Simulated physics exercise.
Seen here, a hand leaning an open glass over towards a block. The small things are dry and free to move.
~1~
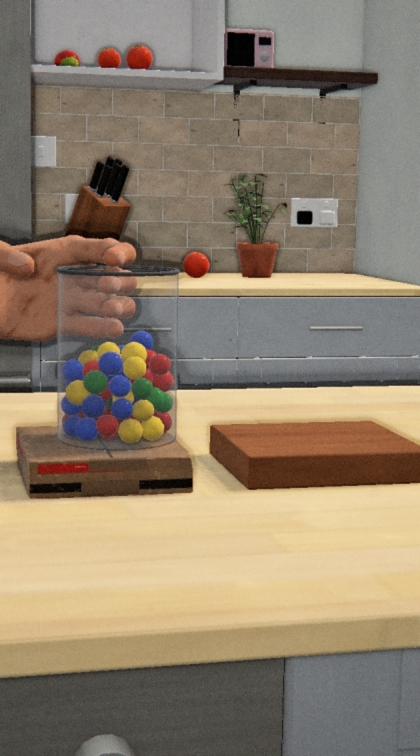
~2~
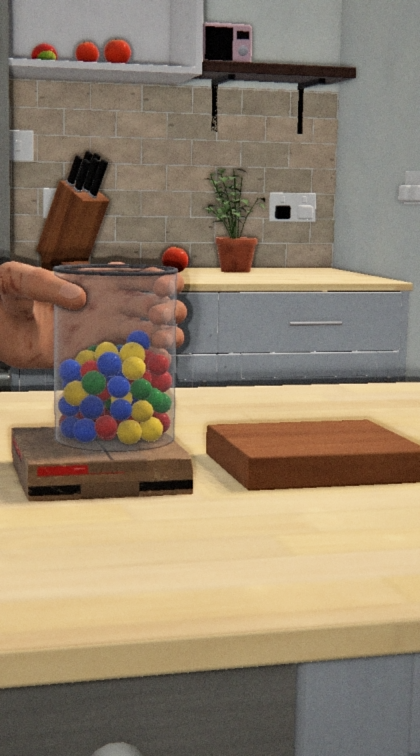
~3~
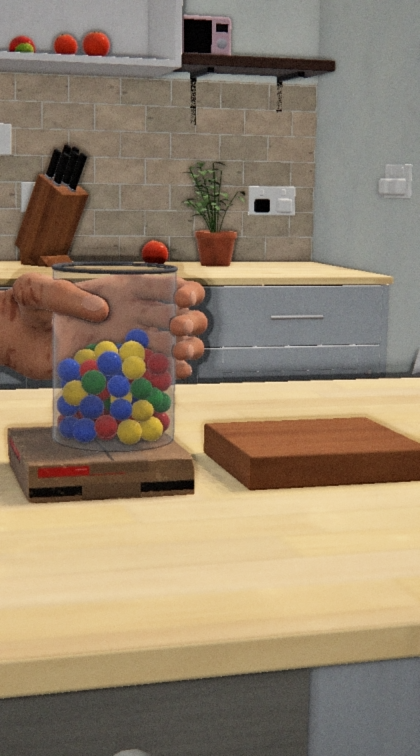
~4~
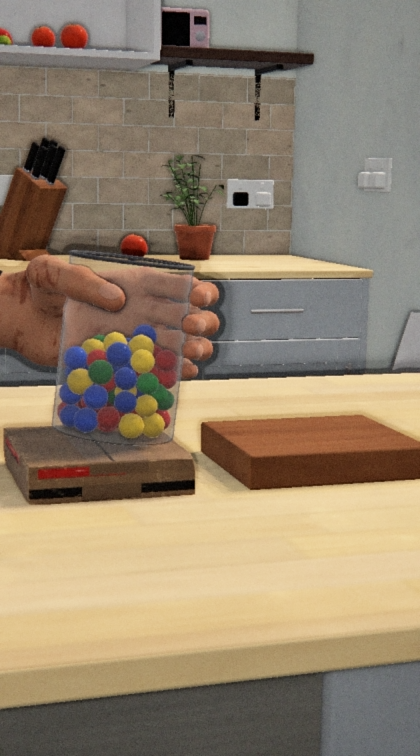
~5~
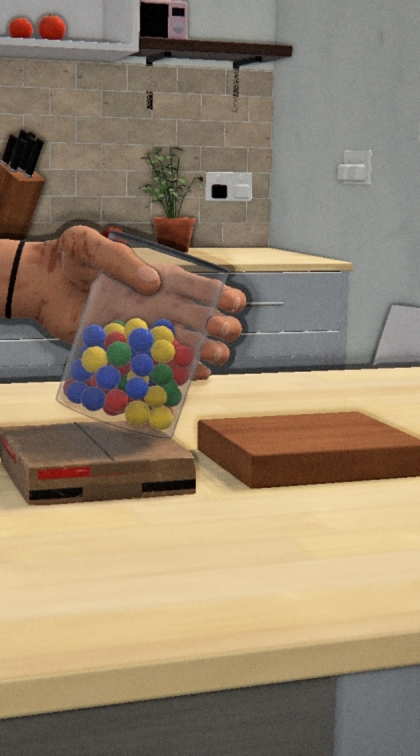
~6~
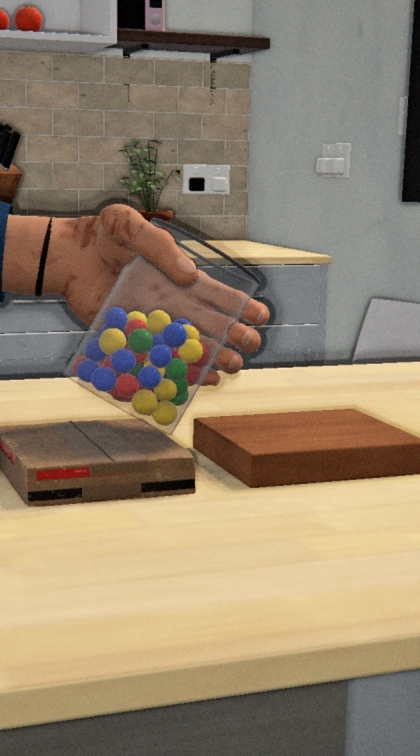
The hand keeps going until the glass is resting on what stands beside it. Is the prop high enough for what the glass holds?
Once it rests there, the filling partly pours out.
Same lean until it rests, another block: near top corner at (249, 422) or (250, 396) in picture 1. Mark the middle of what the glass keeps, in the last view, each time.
Around (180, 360) in the first try, (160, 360) in the second.
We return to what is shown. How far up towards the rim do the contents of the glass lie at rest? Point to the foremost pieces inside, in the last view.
At about (330, 417).
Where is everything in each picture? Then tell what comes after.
In the first frame, glass at (118, 354), half full of gumballs; block at (315, 453), its top about level with the glass's foot.
In the second frame, glass at (115, 354), upright; rim at (174, 270); top of the contents at (113, 365).
In the third frame, glass at (114, 353), upright; rim at (174, 268); block at (312, 451).
In the fourth frame, glass at (123, 346), leaning 6°; rim at (190, 267); top of the contents at (119, 356).
In the fifth frame, glass at (142, 334), leaning 19°; rim at (223, 271); block at (309, 447).
In the sixth frame, glass at (162, 327), leaning 31°; rim at (253, 283); block at (306, 445), its top about level with the glass's foot.
Then, 0.33 s past the last view, the glass leans 56°; everything is still inside.
Then, 0.69 s past the last view, the glass leans 84°; everything is still inside.
Then, 1.11 s past the last view, the glass rests on the block at 93°; about a quarter of the gumballs out of it.
Finally, the glass rests on the block at 93°; about half of the gumballs out of it.
